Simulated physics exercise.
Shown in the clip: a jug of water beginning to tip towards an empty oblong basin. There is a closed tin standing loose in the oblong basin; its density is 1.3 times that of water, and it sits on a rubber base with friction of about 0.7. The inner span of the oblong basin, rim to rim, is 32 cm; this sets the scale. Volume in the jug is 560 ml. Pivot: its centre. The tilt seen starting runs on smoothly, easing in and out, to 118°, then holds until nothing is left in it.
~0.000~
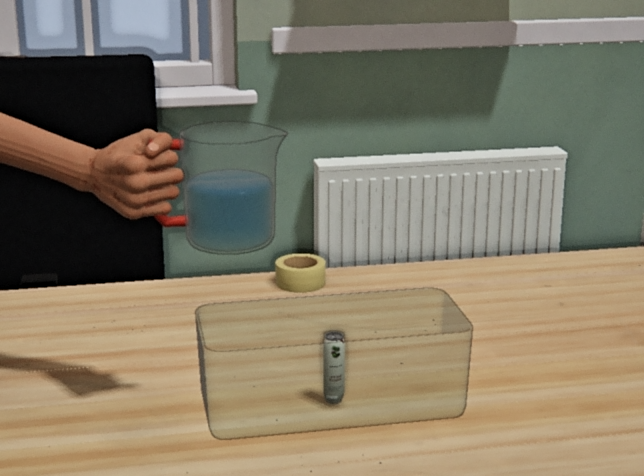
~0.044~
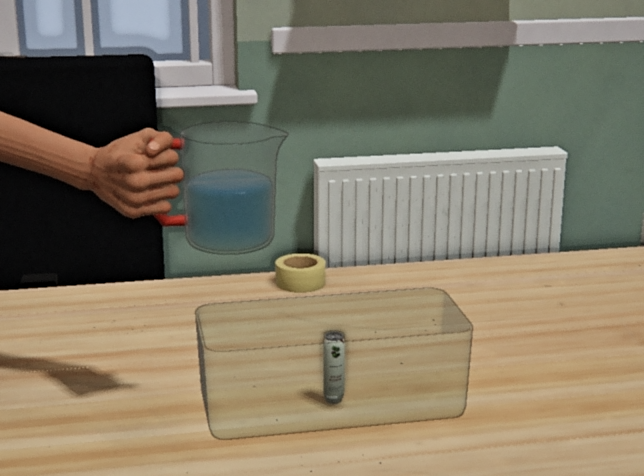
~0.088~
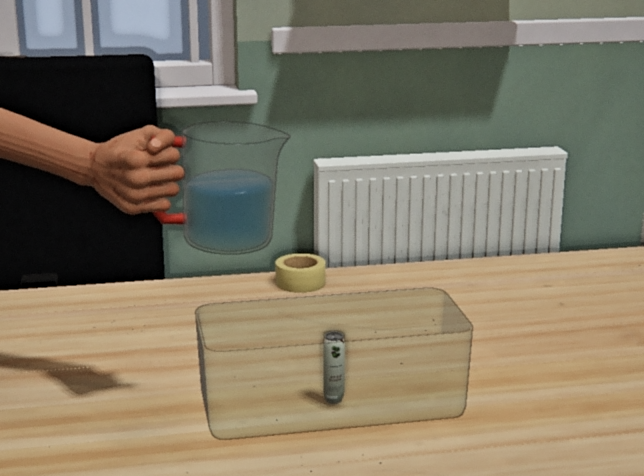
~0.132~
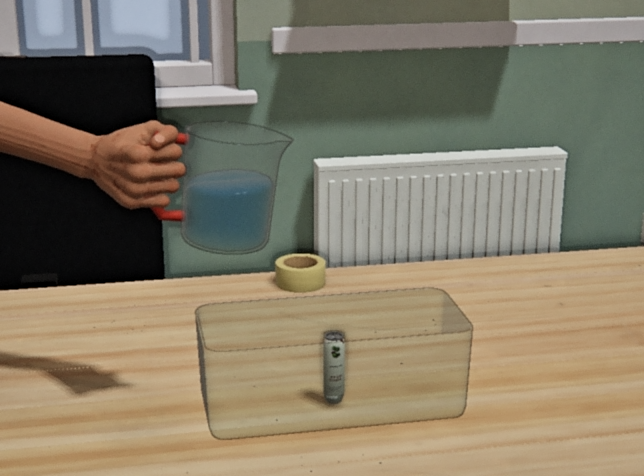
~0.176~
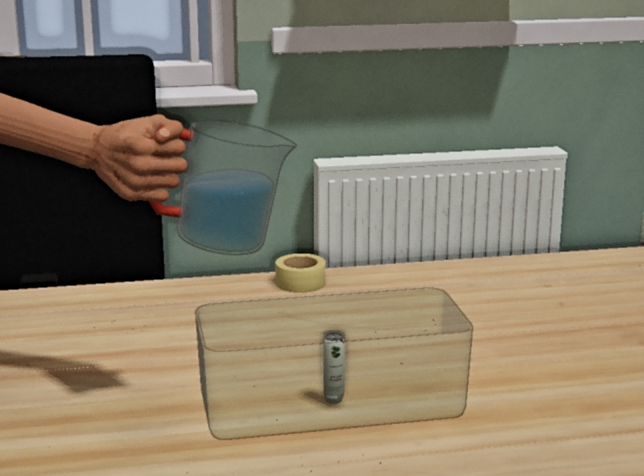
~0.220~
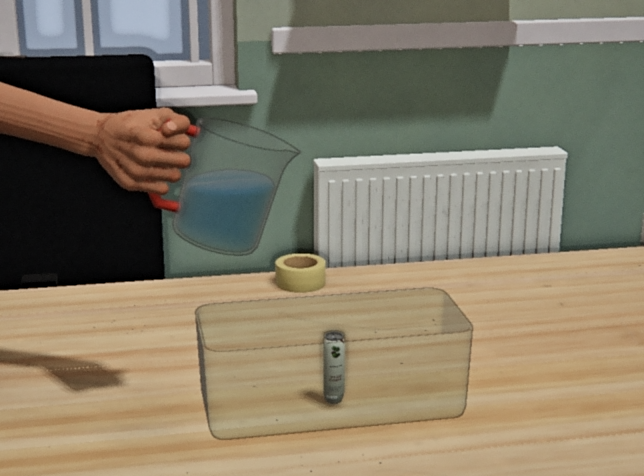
On a wooden table, a small tin stands in a clear basin as a hand above gradually tilts a water jug rightward.
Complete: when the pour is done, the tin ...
... has tipped over.
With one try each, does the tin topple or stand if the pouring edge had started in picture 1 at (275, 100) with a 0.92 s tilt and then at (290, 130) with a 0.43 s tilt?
The tin overturns the first time and overturns the second time.
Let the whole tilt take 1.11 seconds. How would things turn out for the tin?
It tumbles over, then.
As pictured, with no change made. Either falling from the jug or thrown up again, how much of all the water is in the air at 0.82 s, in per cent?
About 24 % of the total.
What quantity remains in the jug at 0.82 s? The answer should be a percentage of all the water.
Roughly 18 percent remains.
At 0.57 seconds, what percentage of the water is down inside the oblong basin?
Near 0 in a hundred.
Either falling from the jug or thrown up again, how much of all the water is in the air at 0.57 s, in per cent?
Share: Roughly 14 per cent.
After 0.57 s the tilt is 85° and 87 per cent is still to pour; the tin stands where it began.
After 0.82 s the tilt is 117° and 18 per cent is still to pour; the tin stands where it began.
After 1.09 s the tilt is 118° and 0 per cent is still to pour; the tin leans 22°.
After 1.38 s the tilt is 118° and 0 per cent is still to pour; the tin lies on its side.
In the end the tin lies on its side.
